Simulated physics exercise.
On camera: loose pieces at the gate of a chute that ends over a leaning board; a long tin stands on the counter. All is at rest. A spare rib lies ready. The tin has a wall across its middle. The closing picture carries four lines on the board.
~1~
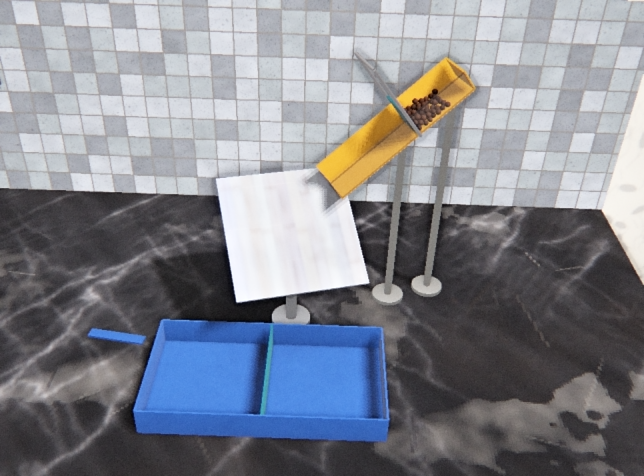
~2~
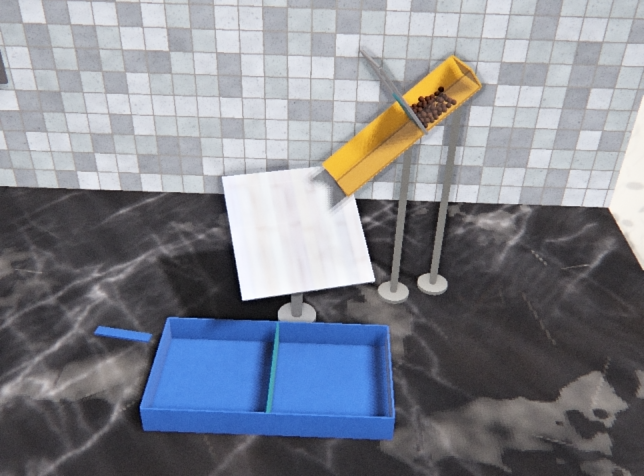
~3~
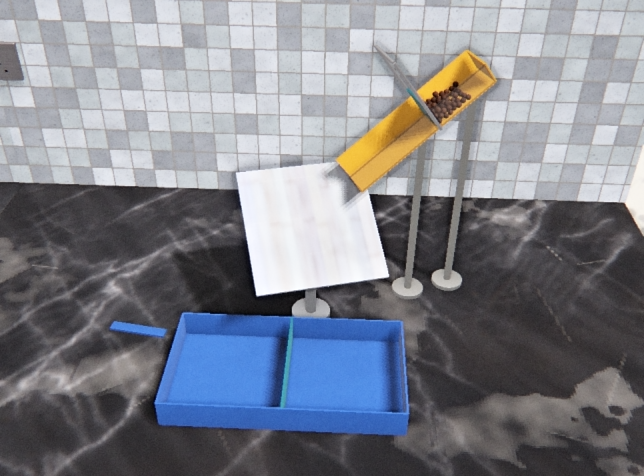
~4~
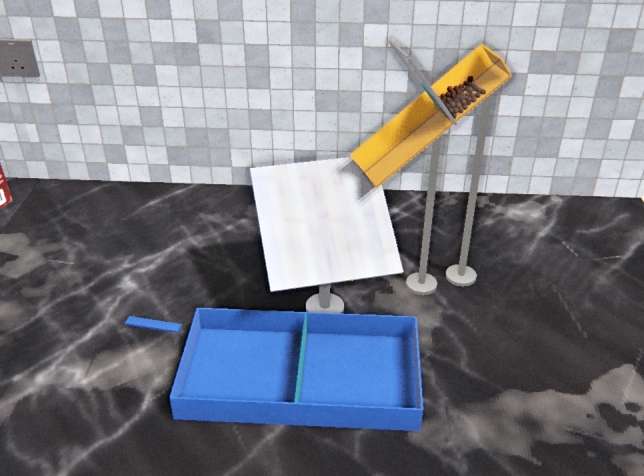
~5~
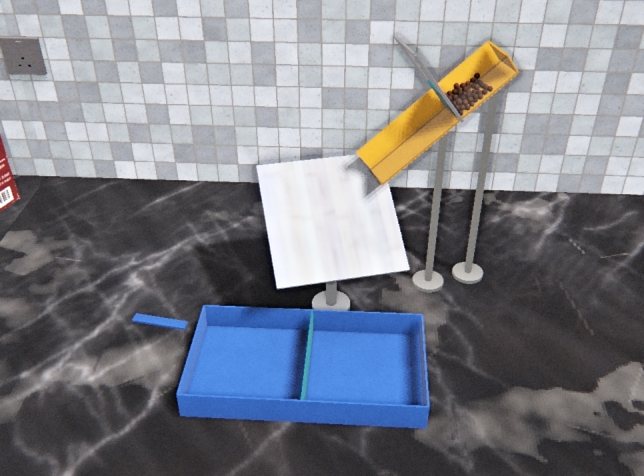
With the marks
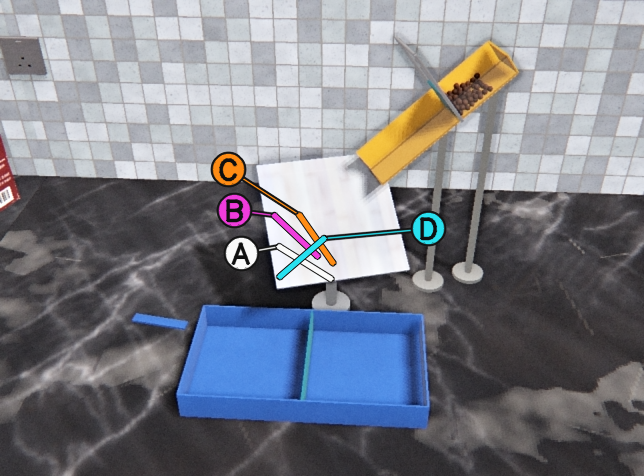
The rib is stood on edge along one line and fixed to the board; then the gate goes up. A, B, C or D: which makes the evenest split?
Choose D.
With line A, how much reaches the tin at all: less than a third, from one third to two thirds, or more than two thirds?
More than two thirds.
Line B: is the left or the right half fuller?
More lands on the right.
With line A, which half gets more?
More lands on the right.
On the marked copy, line A from (278, 246) to (331, 278); line B from (274, 215) to (317, 256); line C from (299, 215) to (332, 262); line D from (324, 238) to (279, 276).
With A, of what is caught, a stray few in the left half, nearly all in the right.
With B, of what is caught, a small part in the left half, nearly all in the right.
With C, of what is caught, a stray few in the left half, nearly all in the right.
With D, of what is caught, about half in the left half, about half in the right.
